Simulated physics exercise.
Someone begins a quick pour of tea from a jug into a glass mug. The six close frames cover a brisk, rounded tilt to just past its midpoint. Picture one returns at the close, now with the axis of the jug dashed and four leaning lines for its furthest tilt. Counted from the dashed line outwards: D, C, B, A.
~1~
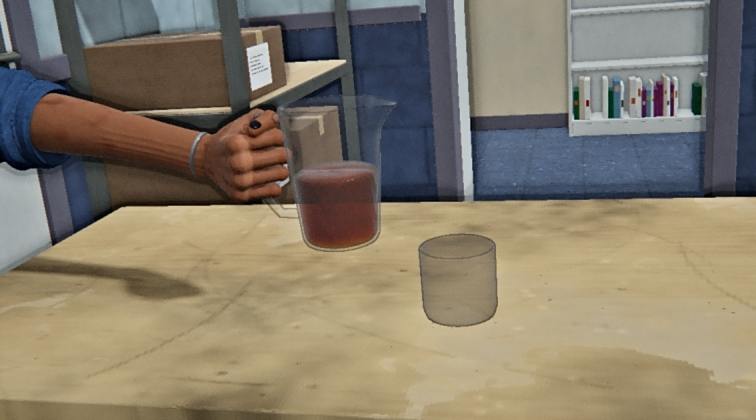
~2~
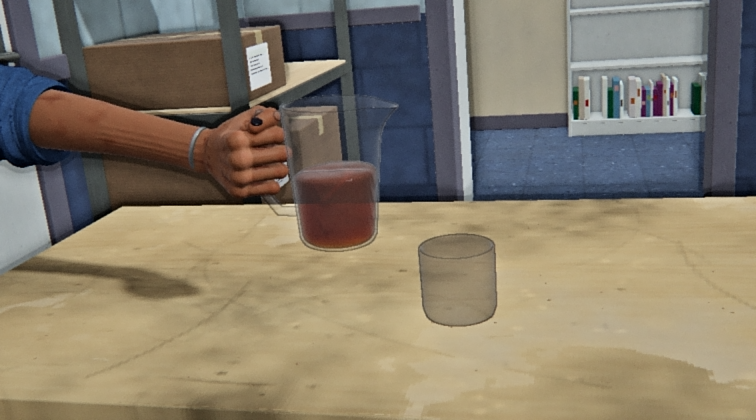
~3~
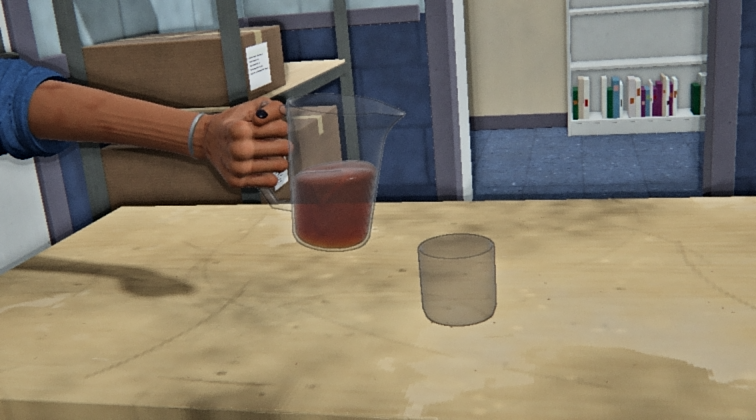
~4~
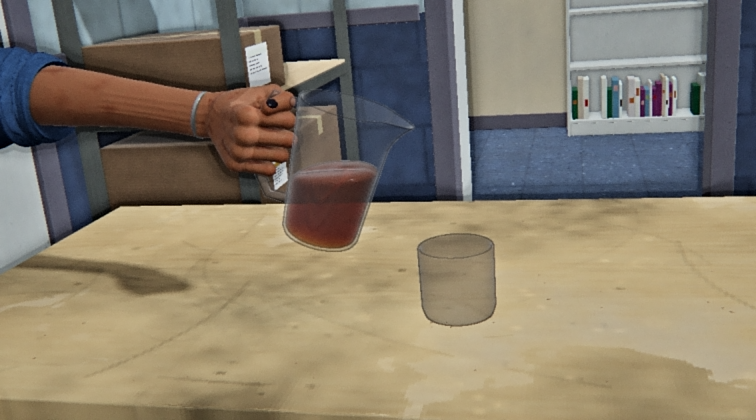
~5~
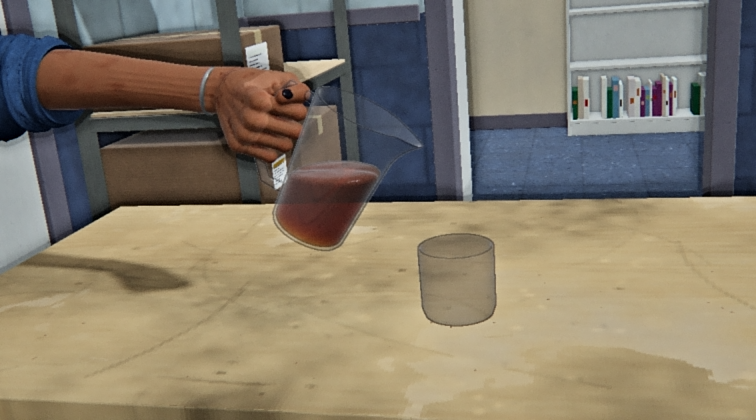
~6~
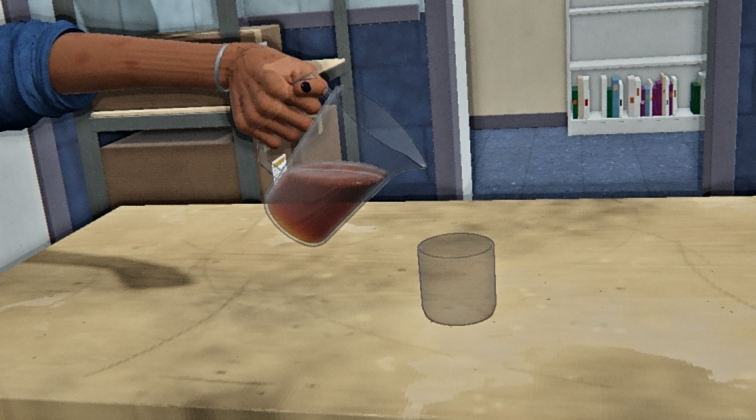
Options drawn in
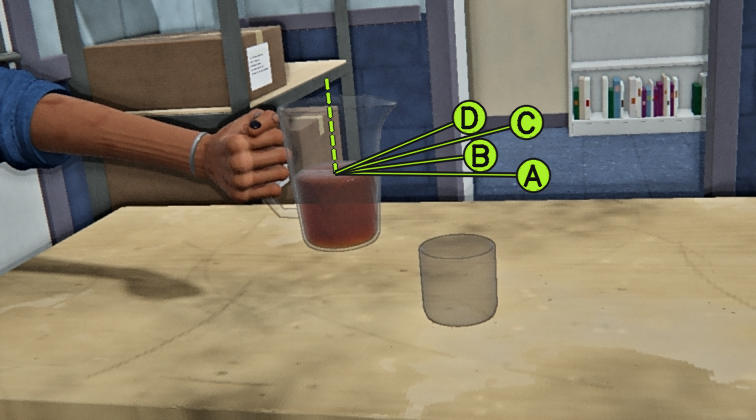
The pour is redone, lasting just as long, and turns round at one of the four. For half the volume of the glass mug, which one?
Choose C.
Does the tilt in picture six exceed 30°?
Yes.
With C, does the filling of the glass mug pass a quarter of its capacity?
Yes, clearly.
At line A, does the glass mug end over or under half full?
Over.
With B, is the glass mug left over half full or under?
Over half.
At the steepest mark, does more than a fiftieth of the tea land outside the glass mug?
Yes, it does.
On the marked copy, A at (516, 175); B at (463, 157); C at (510, 126); D at (453, 123).
If A is chosen, the glass mug ends with about 88 % of what it can hold; 10 % of the tea is spilt.
If B is chosen, the glass mug ends with about 70 % of what it can hold; 8 % of the tea is spilt.
If C is chosen, the glass mug ends with about 51 % of what it can hold; 5 % of the tea is spilt.
If D is chosen, the glass mug ends with about 32 % of what it can hold.
